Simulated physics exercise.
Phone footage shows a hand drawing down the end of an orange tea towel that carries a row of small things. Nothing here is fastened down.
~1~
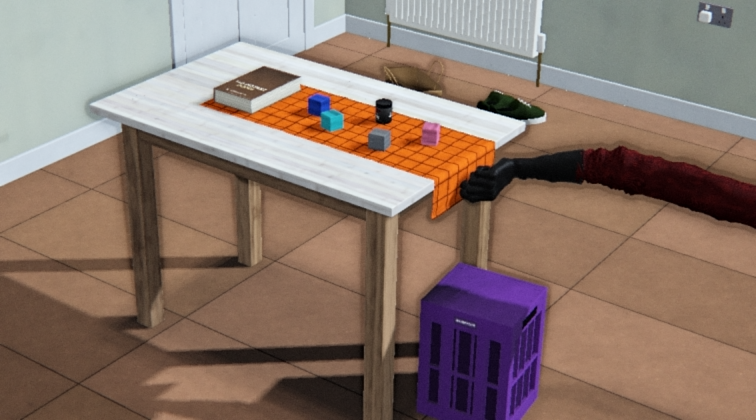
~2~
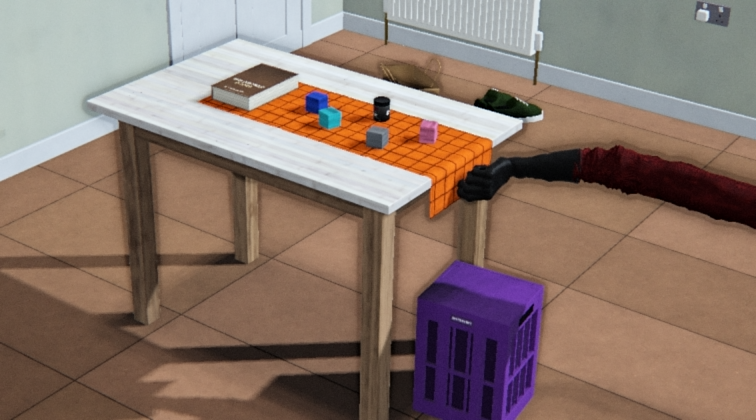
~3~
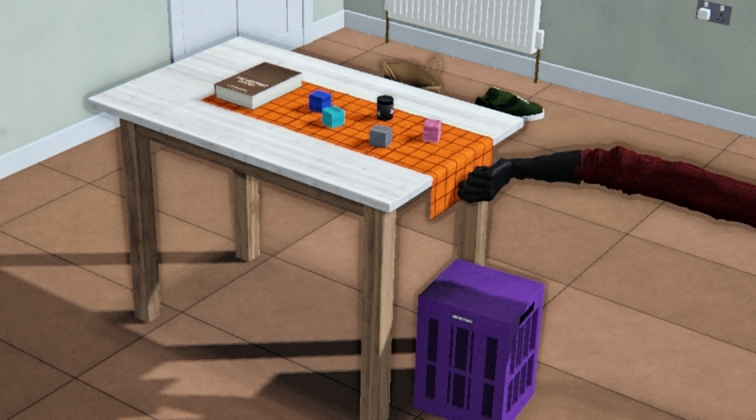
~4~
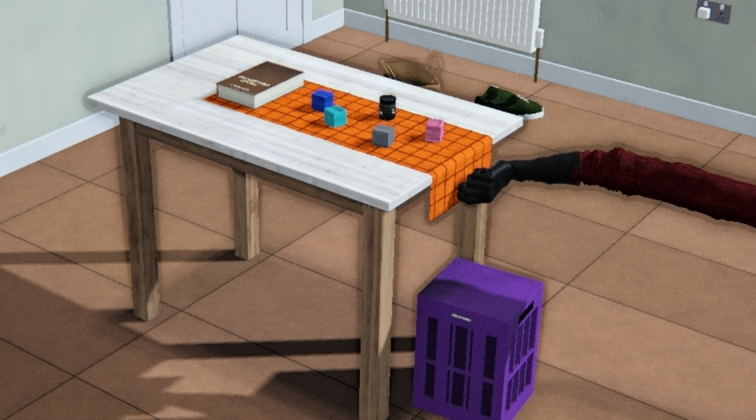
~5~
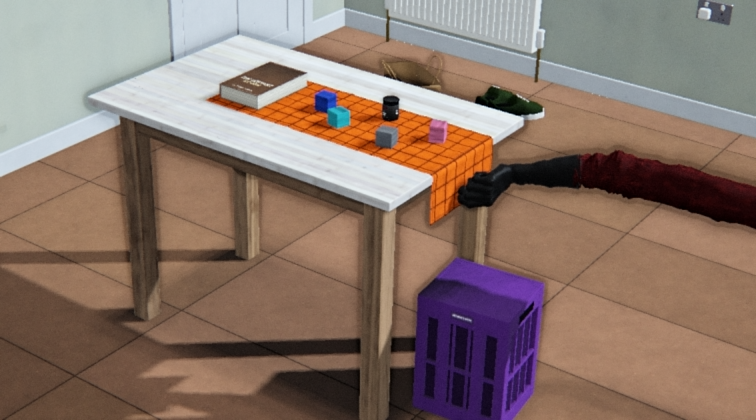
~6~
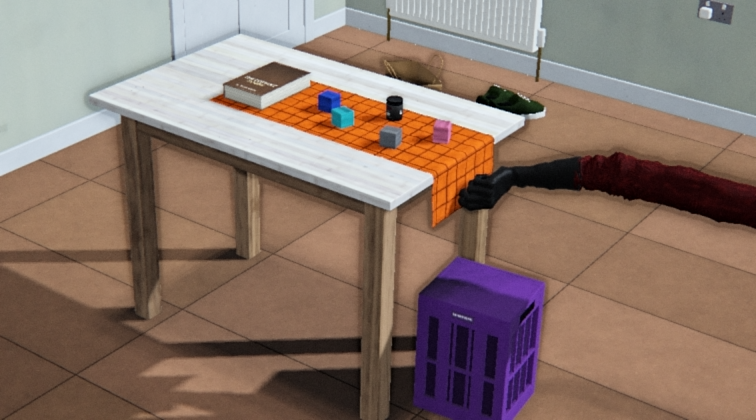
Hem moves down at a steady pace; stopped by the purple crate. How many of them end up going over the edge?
I'd say the tally of dropped things is a pair in the end.
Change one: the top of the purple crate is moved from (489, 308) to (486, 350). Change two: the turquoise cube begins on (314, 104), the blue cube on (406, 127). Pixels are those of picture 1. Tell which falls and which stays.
Turquoise cube stays, blue cube is gone.
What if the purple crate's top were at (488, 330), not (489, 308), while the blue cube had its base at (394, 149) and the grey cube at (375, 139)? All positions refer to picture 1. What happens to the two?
Outcome: Blue cube is gone; grey cube is gone.
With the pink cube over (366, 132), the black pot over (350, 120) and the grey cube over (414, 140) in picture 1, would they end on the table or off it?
Pink cube - stays aboard. Black pot - stays aboard. Grey cube - leaves the top.
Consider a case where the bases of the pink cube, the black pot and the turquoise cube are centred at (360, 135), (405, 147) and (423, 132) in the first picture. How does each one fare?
The pink cube will stay where it is, the black pot will end up down, and the turquoise cube will end up down.
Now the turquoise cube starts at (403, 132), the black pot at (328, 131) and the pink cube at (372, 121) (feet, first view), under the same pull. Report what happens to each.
As for the turquoise cube, it goes off; the black pot stays aboard; the pink cube stays aboard.
A little later, hem near (461, 229); all still up.
Next, hem near (460, 266); pink cube gone.
Later still, hem on the crate; pink cube and grey cube gone.
When it is over, hem on the crate; pink cube and grey cube gone. The table loses two.
